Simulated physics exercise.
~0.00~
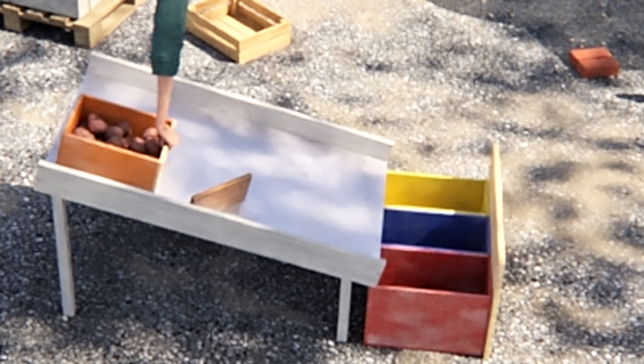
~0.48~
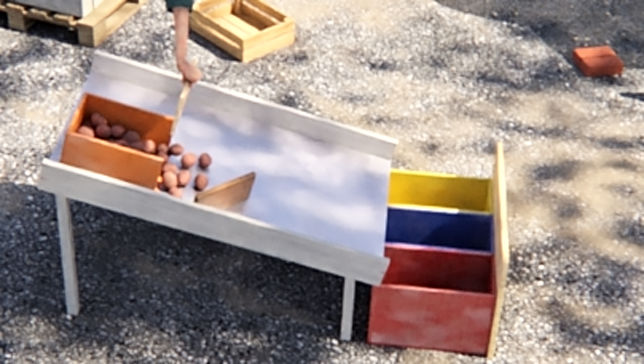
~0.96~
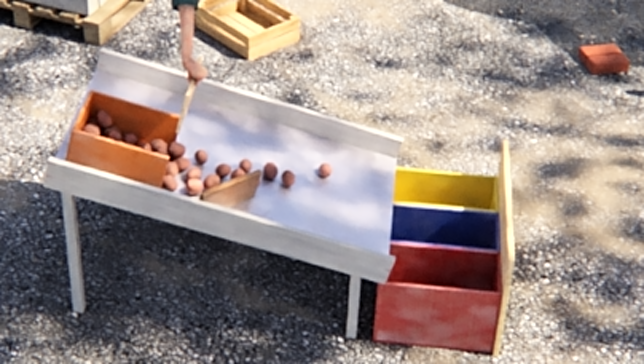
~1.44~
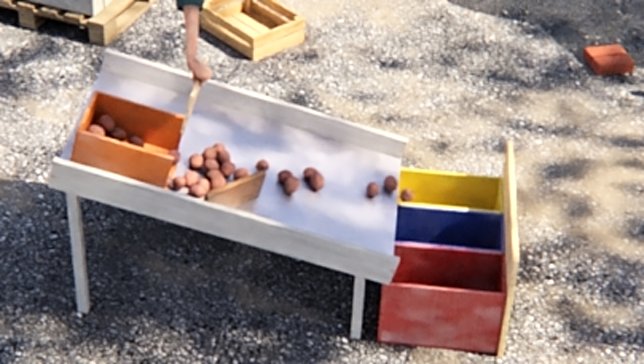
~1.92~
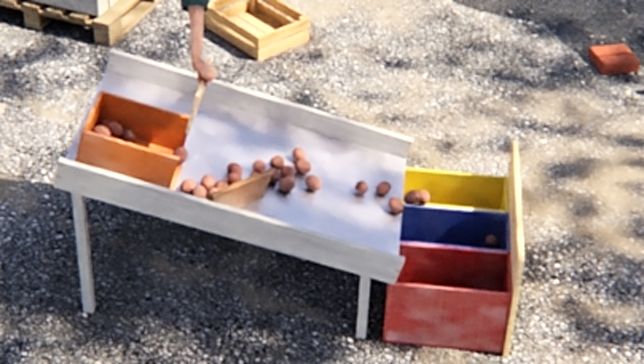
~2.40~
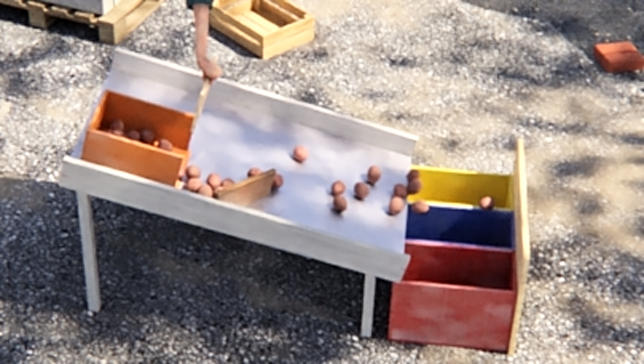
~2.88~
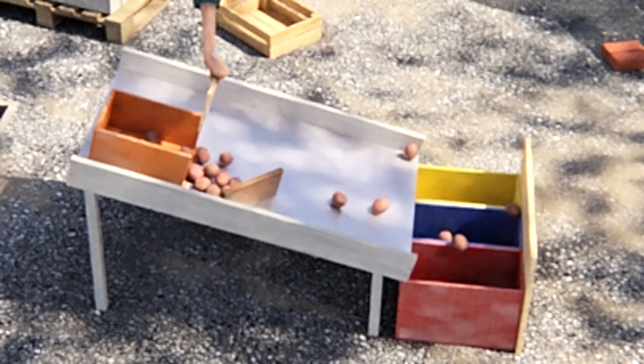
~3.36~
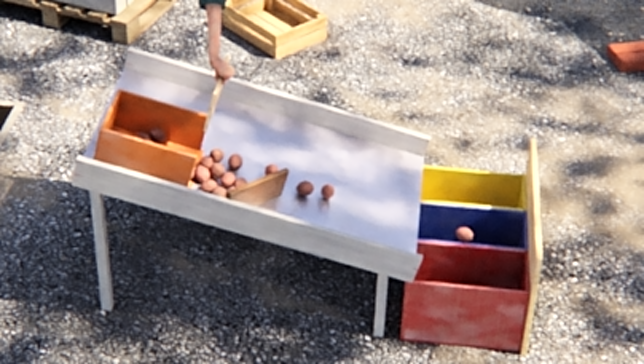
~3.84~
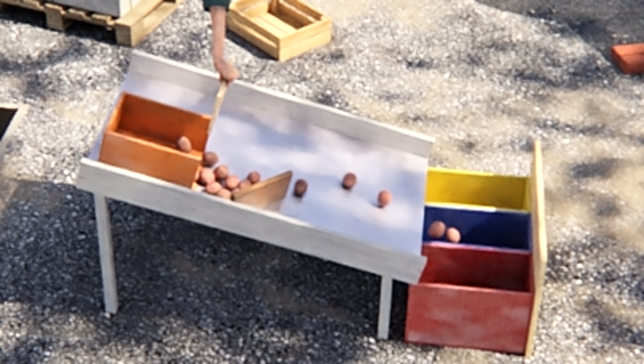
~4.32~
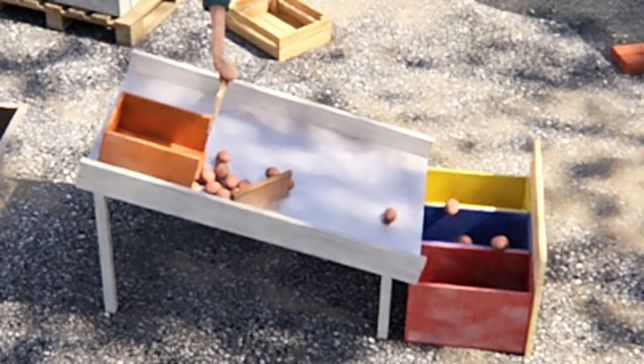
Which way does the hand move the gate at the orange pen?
The hand moves the gate up, clear of the pen's opening.
